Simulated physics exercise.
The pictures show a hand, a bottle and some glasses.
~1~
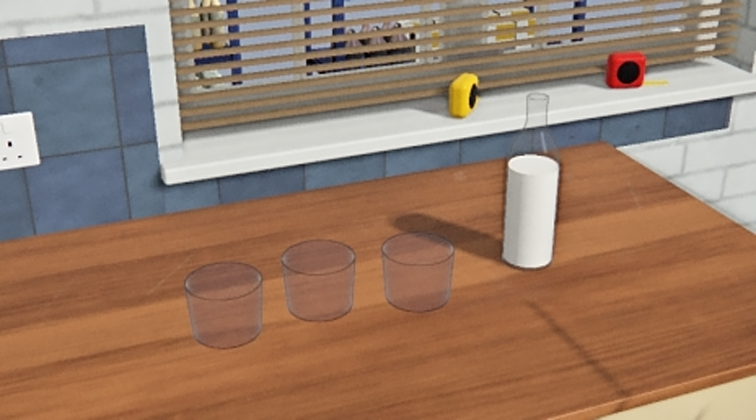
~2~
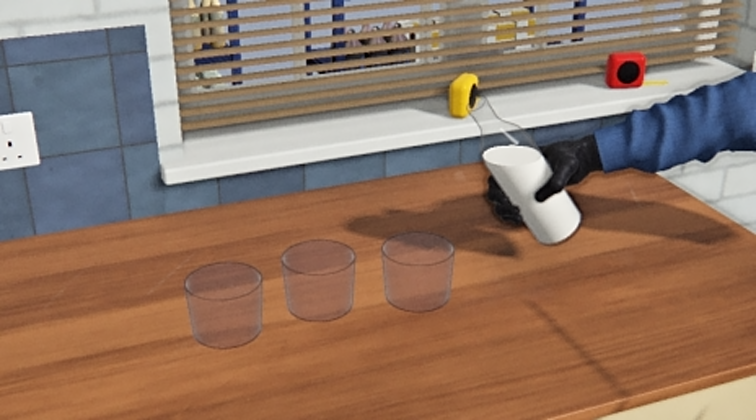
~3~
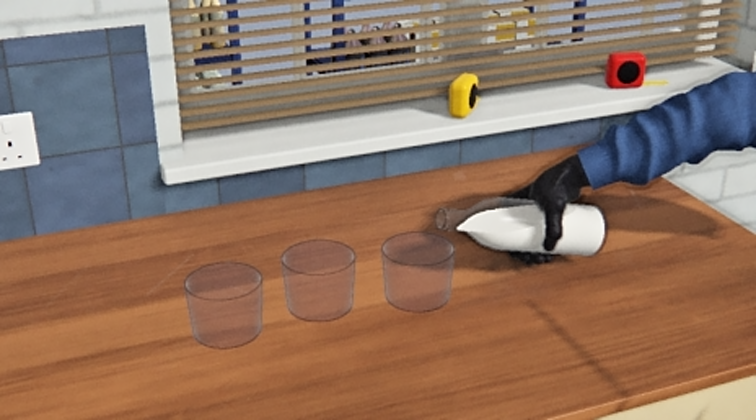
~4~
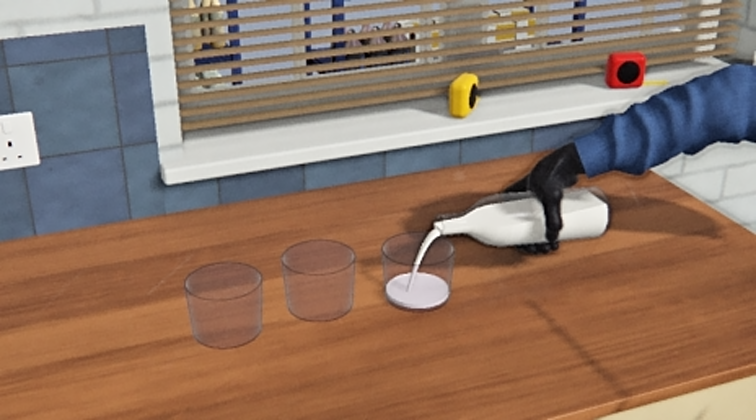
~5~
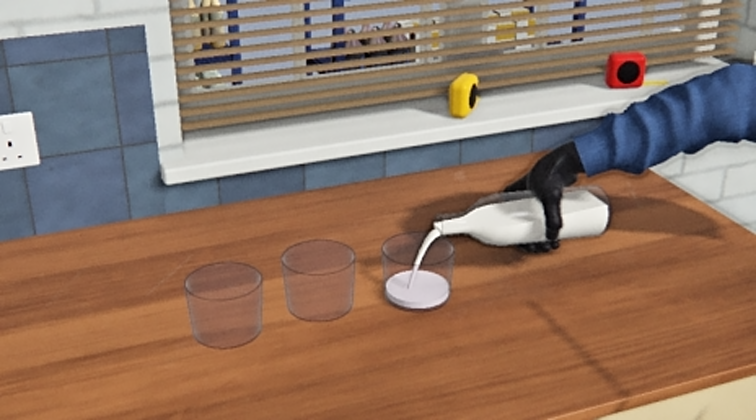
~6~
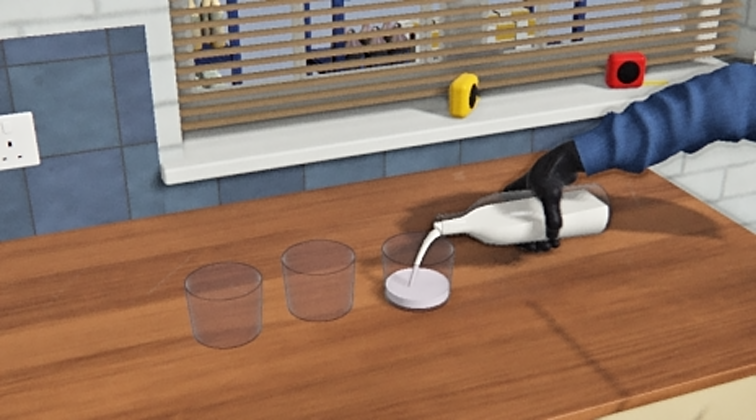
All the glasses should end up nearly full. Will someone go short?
The milk falls short.
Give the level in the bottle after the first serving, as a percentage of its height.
Some 15 per cent.
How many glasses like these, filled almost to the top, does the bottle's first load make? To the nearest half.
Some 1.5 of them.
Next, the first is about half full.
After that, the first is done and the bottle has about a third of its load.
Finally, the bottle is empty with one filled and the next at about half of a serving.
